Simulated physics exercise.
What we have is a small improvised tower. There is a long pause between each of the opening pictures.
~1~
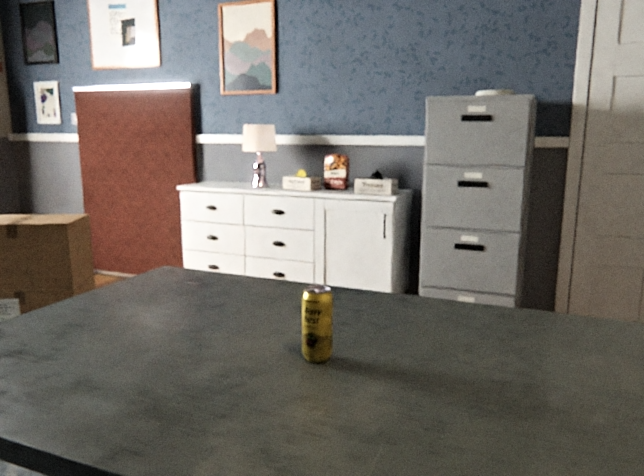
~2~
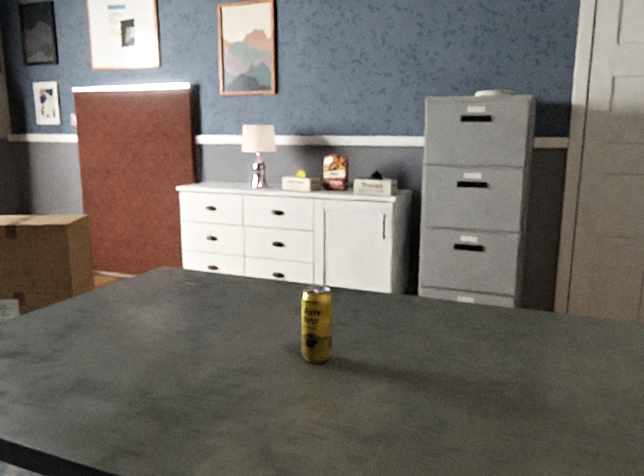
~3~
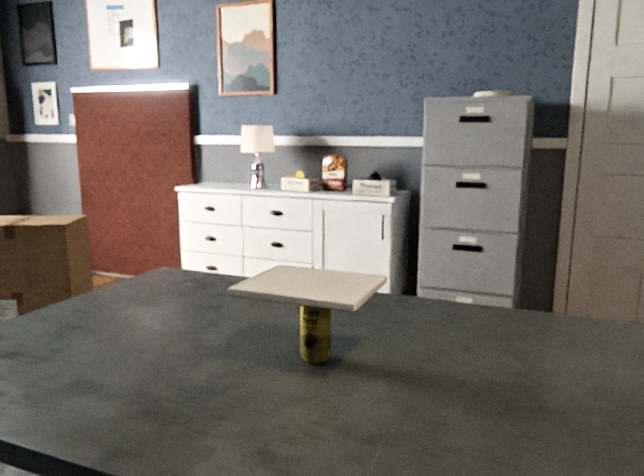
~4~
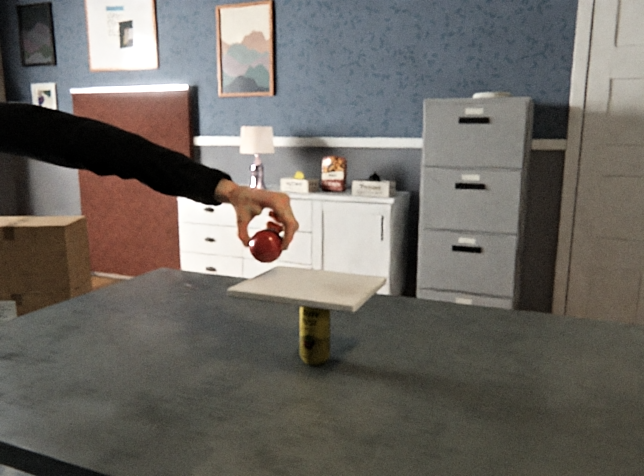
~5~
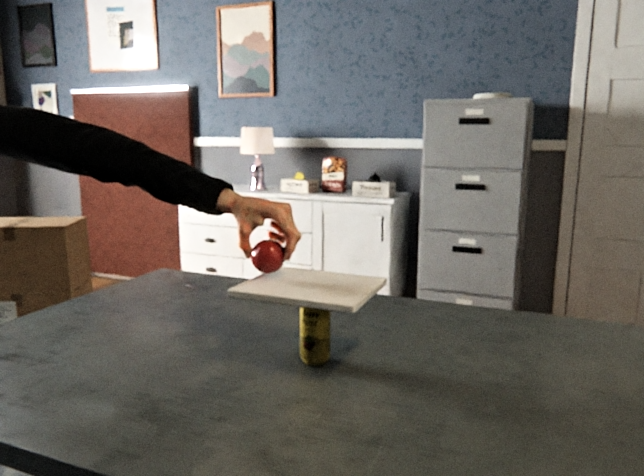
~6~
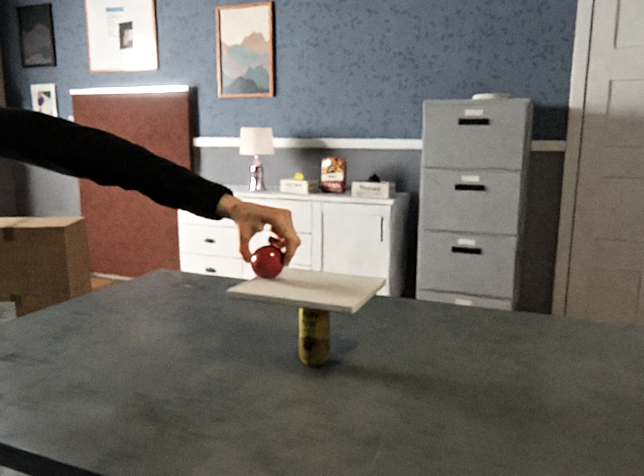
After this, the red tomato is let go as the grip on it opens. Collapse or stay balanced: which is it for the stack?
Collapse.
Then, 0.40 s after the last picture, red tomato now fallen; white lid on its side; yellow can tipped 6° from how it was.
Then, 0.60 s after the last picture, white lid now fallen; yellow can slid a little.
By the end, fallen, red tomato and white lid; yellow can in place. The stack gives way.
